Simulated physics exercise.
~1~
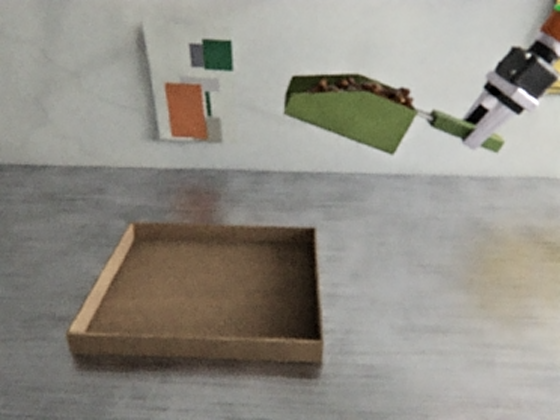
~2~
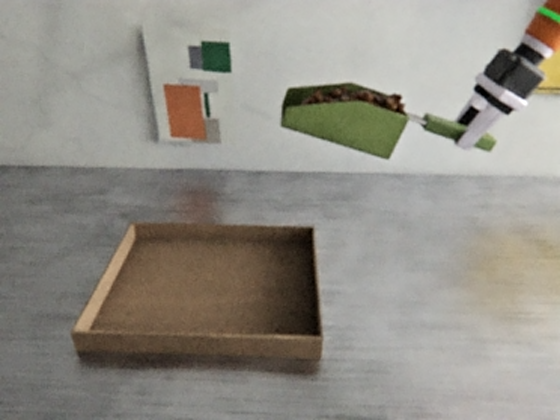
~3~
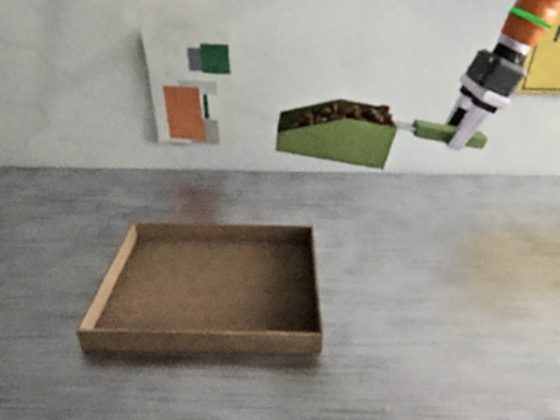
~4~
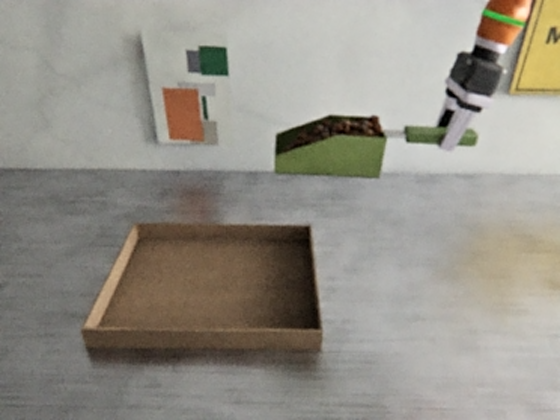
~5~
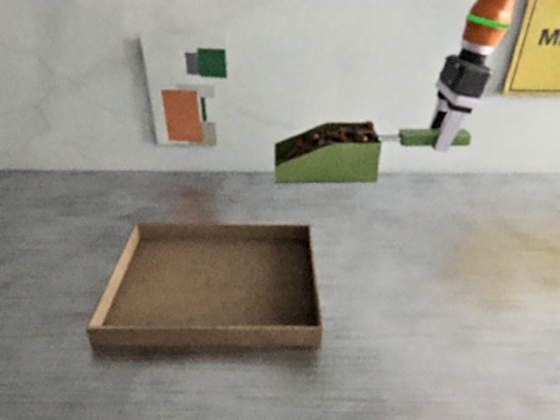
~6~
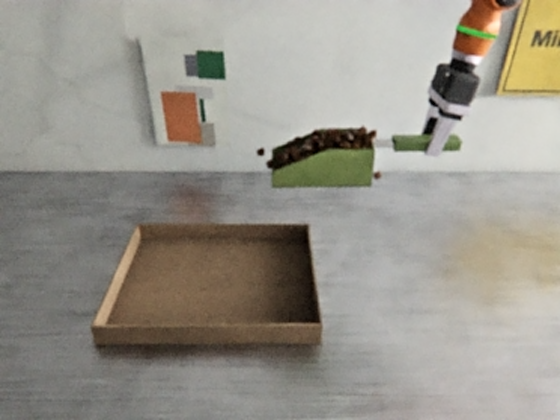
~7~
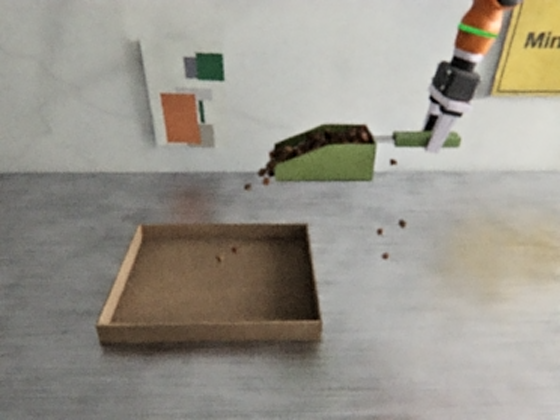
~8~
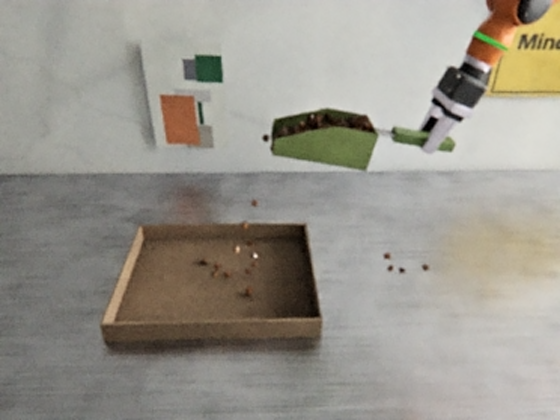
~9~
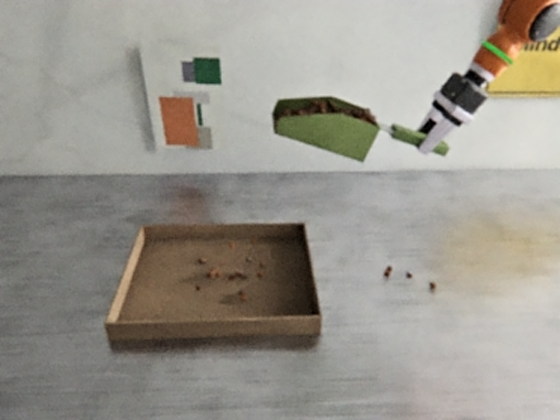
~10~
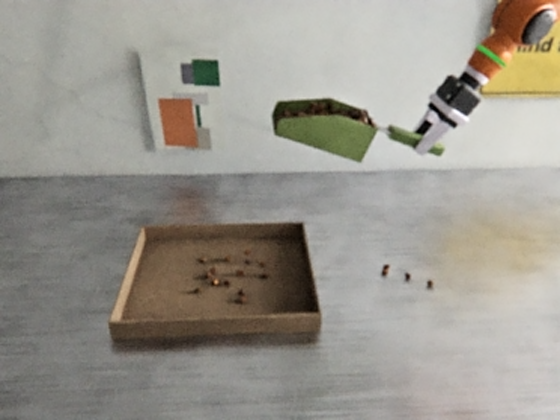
On a gray table against a pale wall, a robot arm lowered and leveled a green scoop heaped with brown pellets, spilling a few into a shallow tray and onto the table, then tipped it back and raised it, still holding most of them.
